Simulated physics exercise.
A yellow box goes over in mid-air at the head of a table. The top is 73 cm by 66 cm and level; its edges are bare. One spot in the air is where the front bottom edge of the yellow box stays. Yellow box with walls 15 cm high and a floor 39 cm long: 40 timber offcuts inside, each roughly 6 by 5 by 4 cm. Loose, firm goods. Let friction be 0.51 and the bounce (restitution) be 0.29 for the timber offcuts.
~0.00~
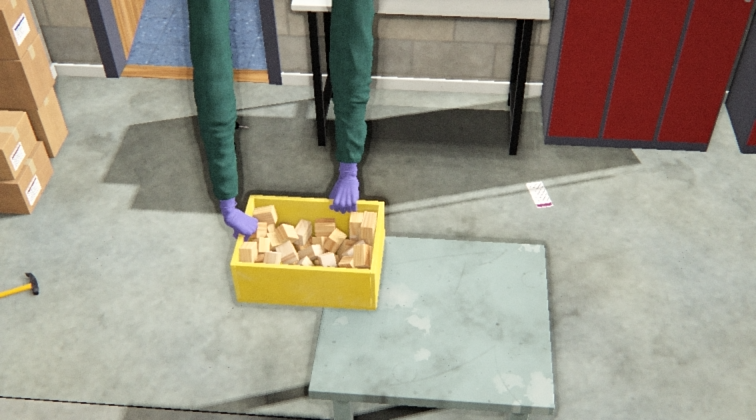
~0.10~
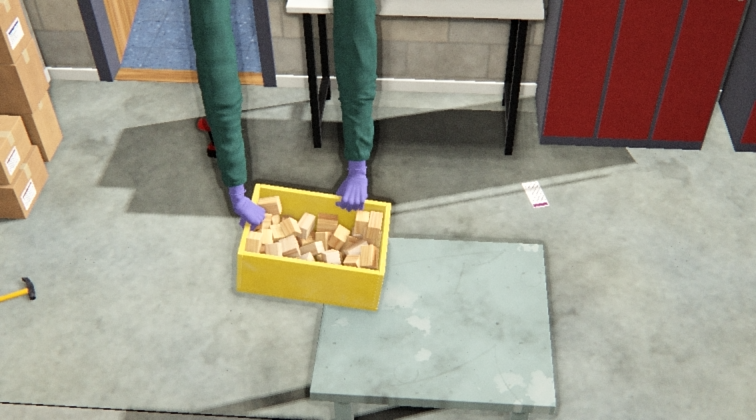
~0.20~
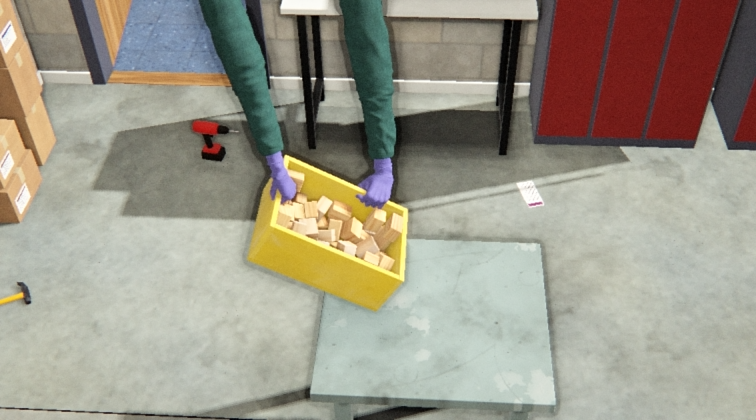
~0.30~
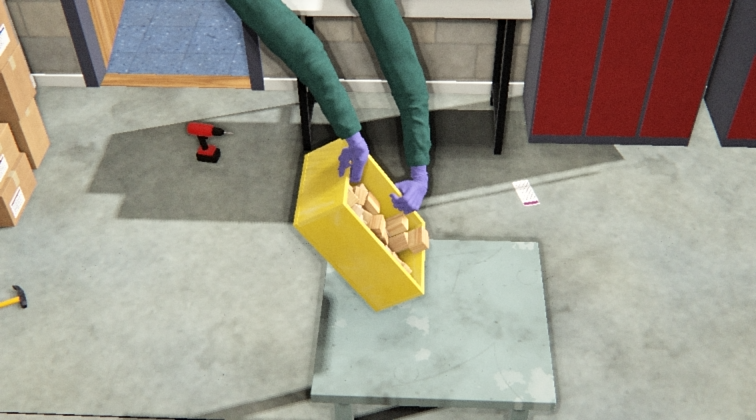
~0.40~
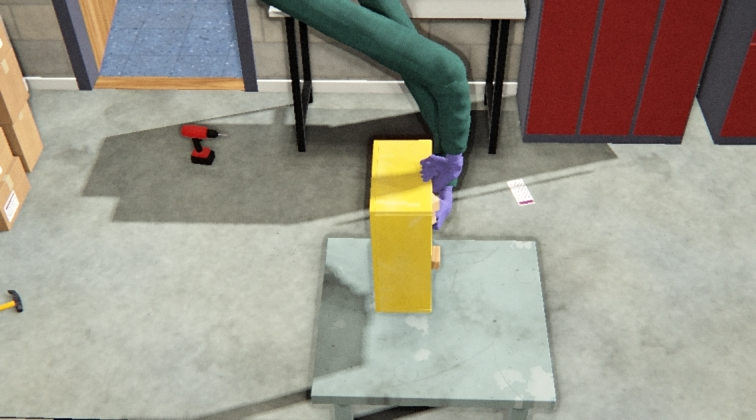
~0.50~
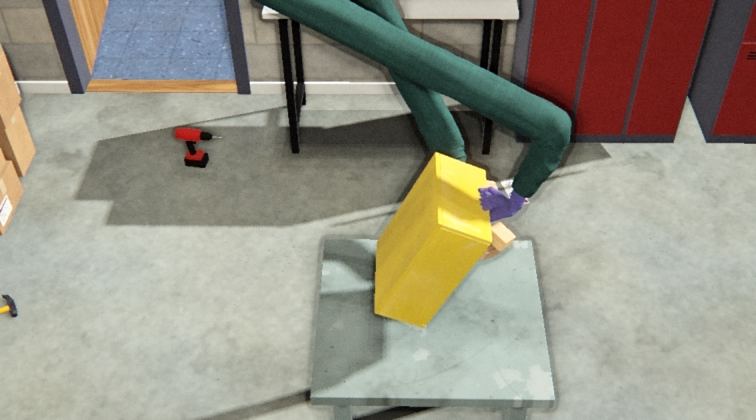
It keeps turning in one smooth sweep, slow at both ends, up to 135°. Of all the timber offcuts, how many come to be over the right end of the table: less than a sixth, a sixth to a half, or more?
Of them, one-sixth up to one-half end up over the right end of the table.
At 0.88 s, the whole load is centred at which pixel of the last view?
Load centre: About (503, 308).
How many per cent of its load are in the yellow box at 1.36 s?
Reading: Approx. 0 %.
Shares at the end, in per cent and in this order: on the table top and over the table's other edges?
About 55 and 0 per cent.
After 0.88 s, tilt 135°; 1 still in the yellow box, 26 on the table top and 13 over the right end of the table.
After 1.36 s, tilt 135°; 1 still in the yellow box, 23 on the table top and 16 over the right end of the table.
After 2.02 s, tilt 135°; 1 still in the yellow box, 23 on the table top and 16 over the right end of the table.
When it is over (at 2.88 s), 1 still in the yellow box, 23 on the table top and 16 over the right end of the table. Asked share, 16 of 40, 40 per cent.
